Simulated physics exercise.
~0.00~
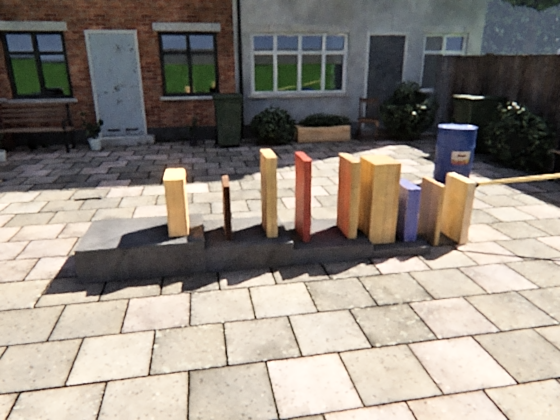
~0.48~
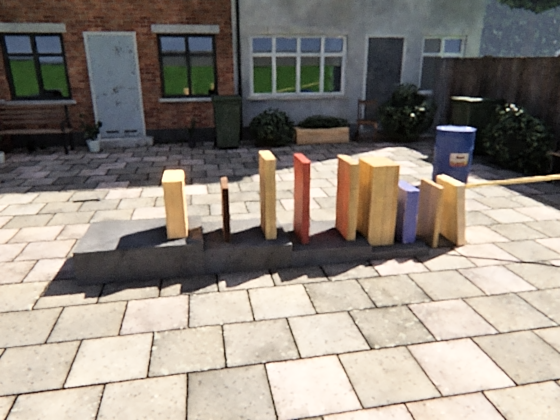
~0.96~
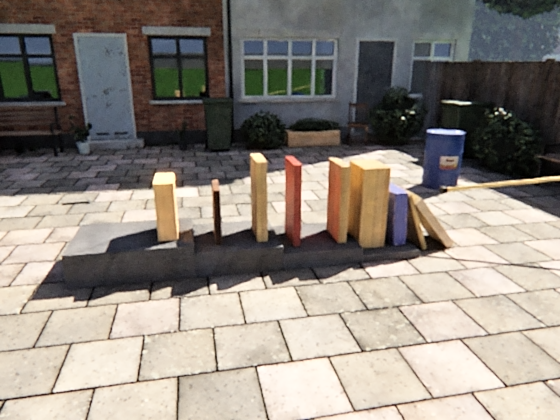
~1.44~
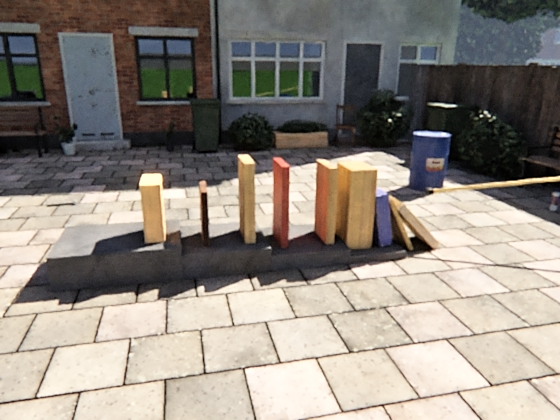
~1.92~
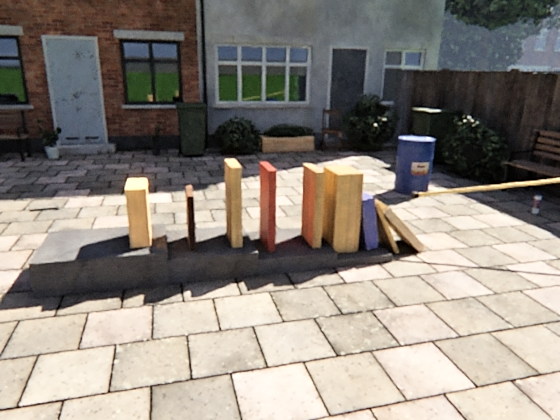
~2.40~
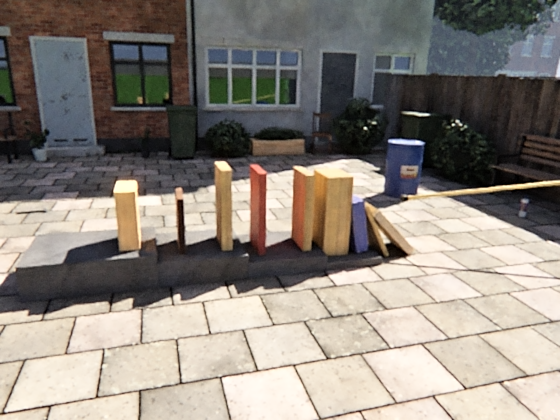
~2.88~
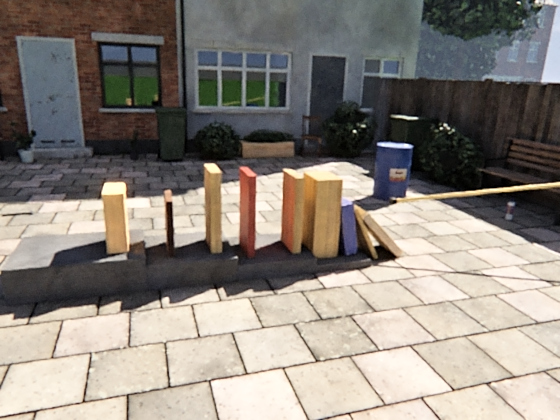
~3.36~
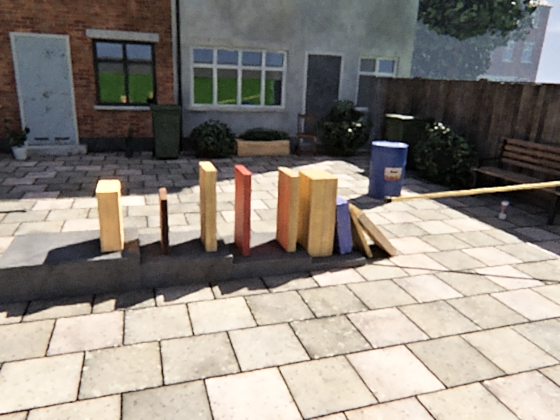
In the video, nine upright boards stand in a row on low steps in a paved yard as the camera pans slightly right; a pole pushes the rightmost board left, and it and its neighbor lean against the tilted blue board, while the red board and the others stay standing.
